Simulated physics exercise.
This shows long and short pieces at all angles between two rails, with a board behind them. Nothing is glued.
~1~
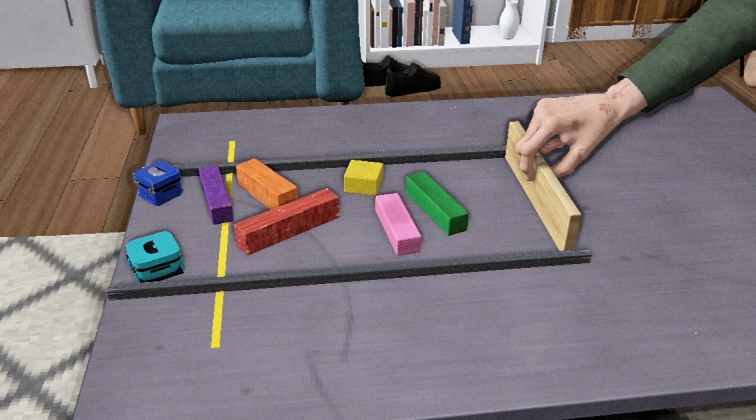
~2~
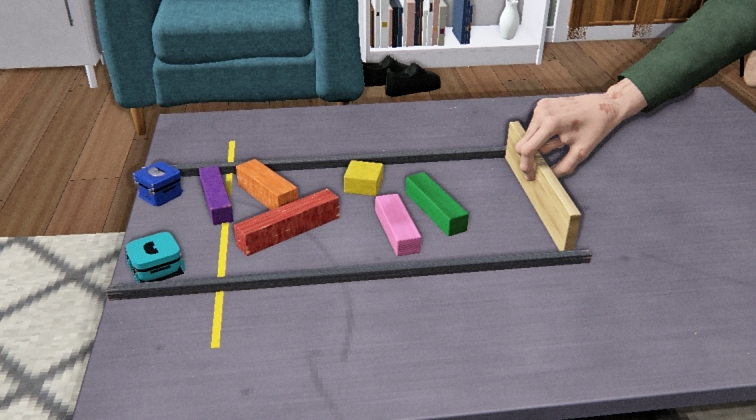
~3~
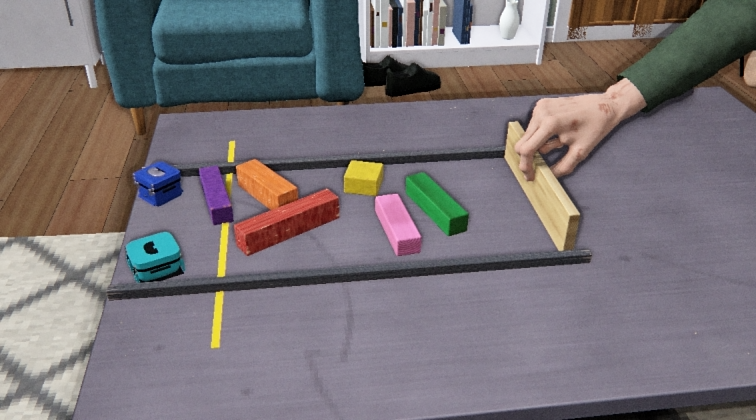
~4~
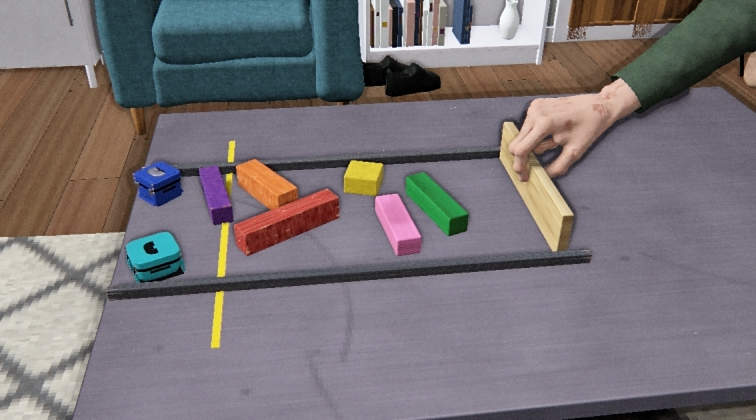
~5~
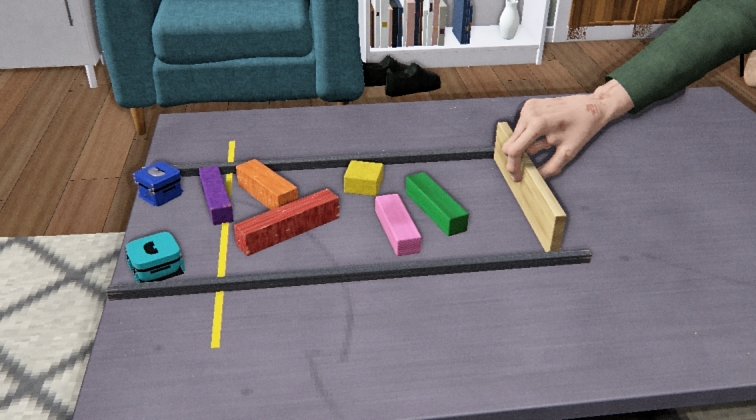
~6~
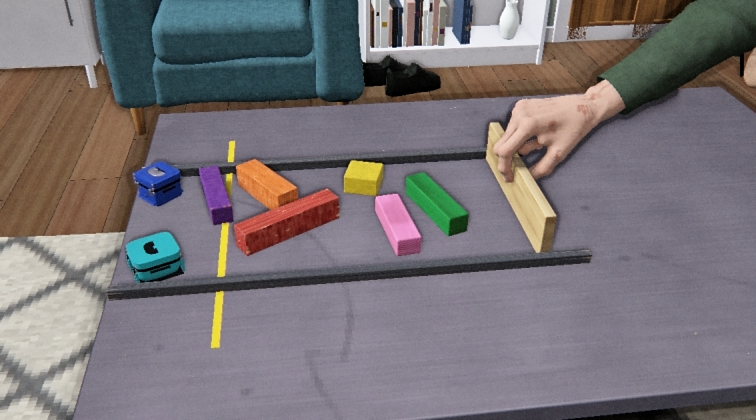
On a dark tabletop between two rails, colored blocks and two small cases sat still while a hand held a wooden board upright at the right, then slid it slightly left toward them.
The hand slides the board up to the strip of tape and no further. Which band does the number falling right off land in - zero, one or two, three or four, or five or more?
It lands in the one or two band.
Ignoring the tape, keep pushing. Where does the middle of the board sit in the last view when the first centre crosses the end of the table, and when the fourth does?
For the first, roughly (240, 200); for the next, roughly (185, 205).
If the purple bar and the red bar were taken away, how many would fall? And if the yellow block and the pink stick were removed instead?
Result, first then second: 0, 0.
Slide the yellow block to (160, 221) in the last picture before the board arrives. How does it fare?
In the end the yellow block hangs on.
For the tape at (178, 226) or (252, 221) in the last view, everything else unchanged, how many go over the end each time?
Respectively 4 and 0.
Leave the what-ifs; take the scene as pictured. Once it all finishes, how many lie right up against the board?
Tally at the end: 2.
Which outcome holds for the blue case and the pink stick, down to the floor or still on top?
The blue case is gone, and the pink stick keeps its place.
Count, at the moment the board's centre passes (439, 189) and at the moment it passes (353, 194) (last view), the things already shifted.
That makes 1 at the first spot and 4 at the second.
Soon after, none off yet; blue case at rest near (159, 184); turquoise case at rest near (155, 259); purple bar at rest near (216, 194).
In the end, the number that fall off is one or two; gone, blue case.
